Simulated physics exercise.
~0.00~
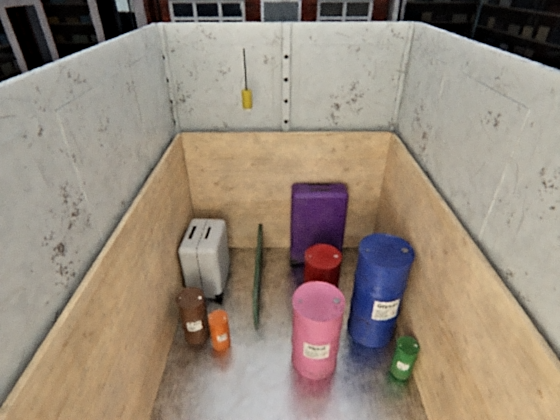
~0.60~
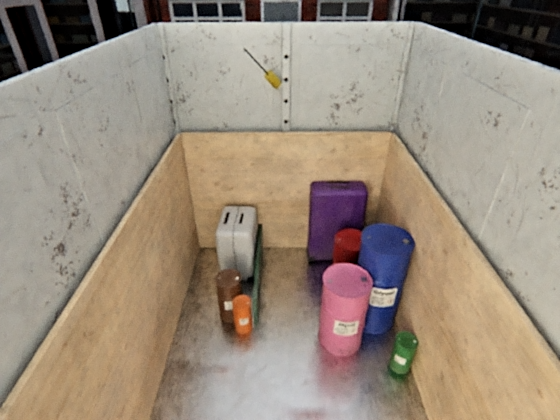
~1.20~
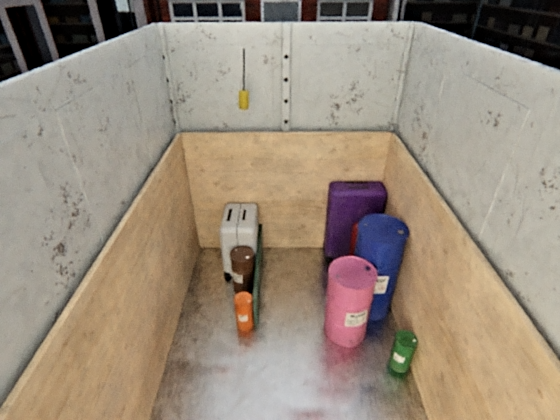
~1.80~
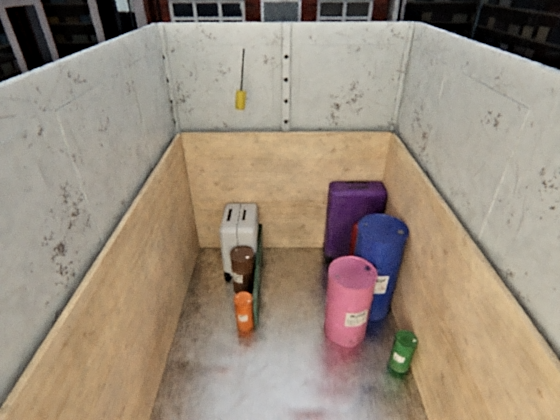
Drums, canisters and cases sliding forwards and right in a van's load bay as a lamp swings, then resting upright.
